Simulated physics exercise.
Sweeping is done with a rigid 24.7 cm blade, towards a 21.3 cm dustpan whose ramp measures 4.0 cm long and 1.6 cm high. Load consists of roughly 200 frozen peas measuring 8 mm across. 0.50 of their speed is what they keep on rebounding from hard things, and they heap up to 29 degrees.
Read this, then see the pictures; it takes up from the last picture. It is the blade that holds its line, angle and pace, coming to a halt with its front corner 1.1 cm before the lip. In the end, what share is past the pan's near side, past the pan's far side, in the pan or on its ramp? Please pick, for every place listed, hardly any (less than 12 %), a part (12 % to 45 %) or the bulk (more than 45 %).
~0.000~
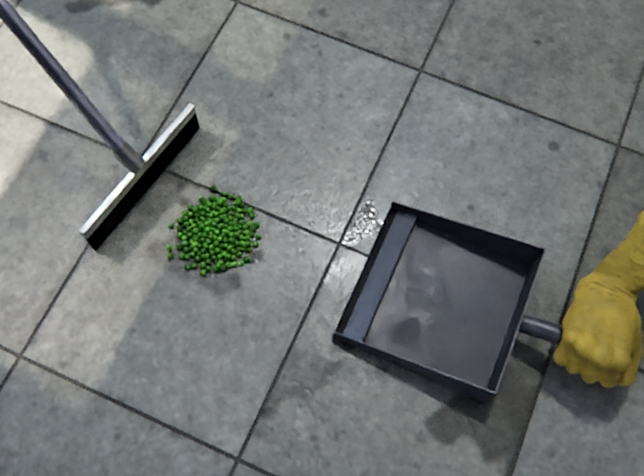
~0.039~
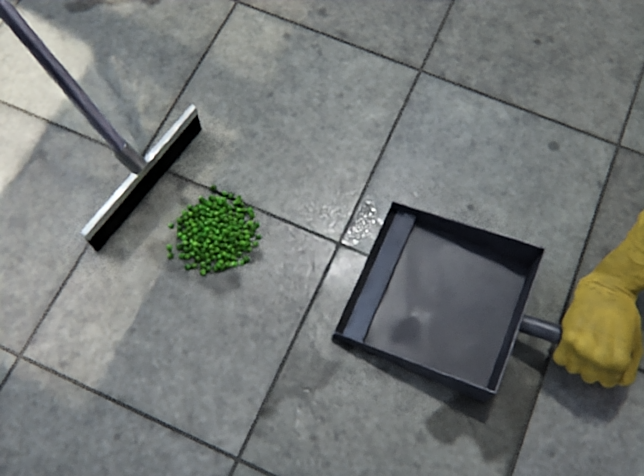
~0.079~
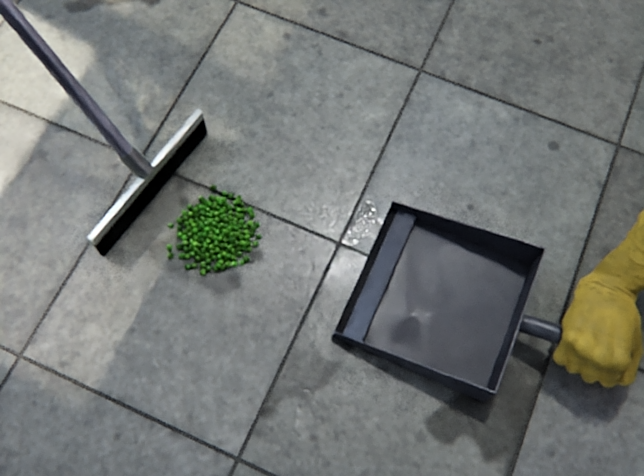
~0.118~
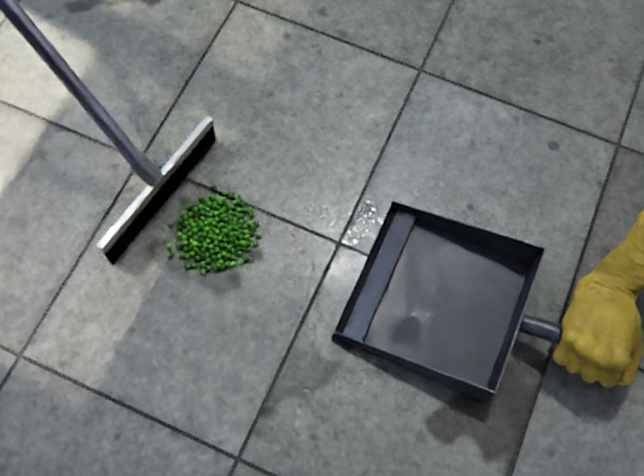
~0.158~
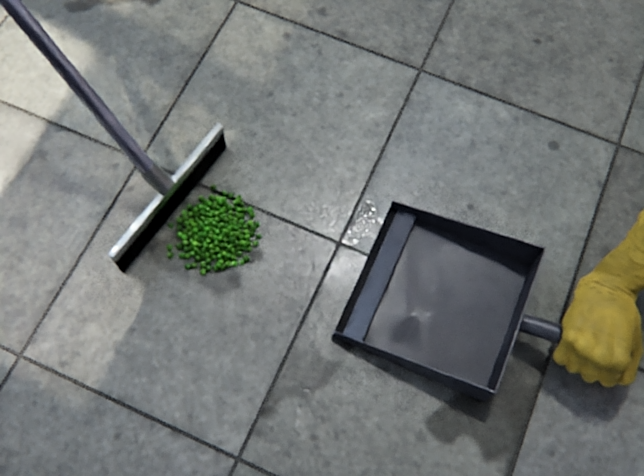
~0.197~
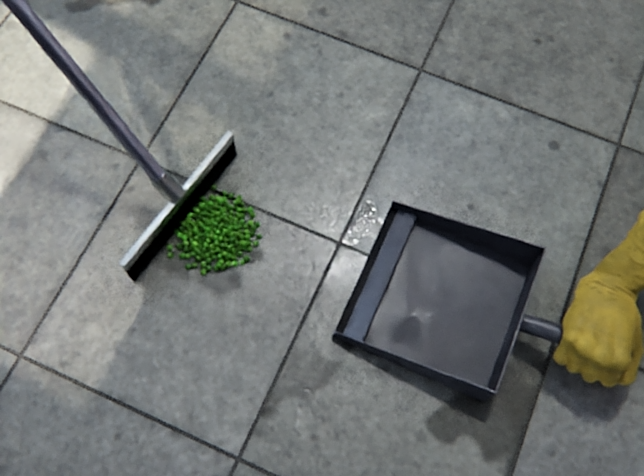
Near side: A part, far side: Hardly any, pan: A part.
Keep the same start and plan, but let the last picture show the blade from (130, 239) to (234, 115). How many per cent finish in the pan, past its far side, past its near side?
Split: Pan = 0, far = 5, near = 15.
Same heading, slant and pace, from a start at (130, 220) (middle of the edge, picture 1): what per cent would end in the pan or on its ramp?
Roughly 15 percent, ramp included.
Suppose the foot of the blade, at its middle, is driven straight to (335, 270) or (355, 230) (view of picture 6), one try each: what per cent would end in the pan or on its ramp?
Around 15 per cent, and around 5 per cent.
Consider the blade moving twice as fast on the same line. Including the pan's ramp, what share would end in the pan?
In that case close to 25 per cent.
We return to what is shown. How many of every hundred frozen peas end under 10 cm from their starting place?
It comes to near 0 percent.
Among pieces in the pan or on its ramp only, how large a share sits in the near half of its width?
Around 90 percent.
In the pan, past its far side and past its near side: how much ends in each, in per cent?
Near: 35; far: 0; pan: 25 (percent).
After 0.44 s, middle of the blade 15 cm from the lip; 0 % over the lip, far side 0 %, near side 15 %.
After 0.60 s, middle of the blade 7 cm from the lip; 0 % over the lip, far side 0 %, near side 30 %.
Then, at 0.88 s, middle of the blade 3 cm from the lip; 25 % over the lip, far side 0 %, near side 35 %.
By 1.6 s all is still; near side 35 %, far side 0 %, pan 25 %, in front of the lip or behind the blade 40 %.
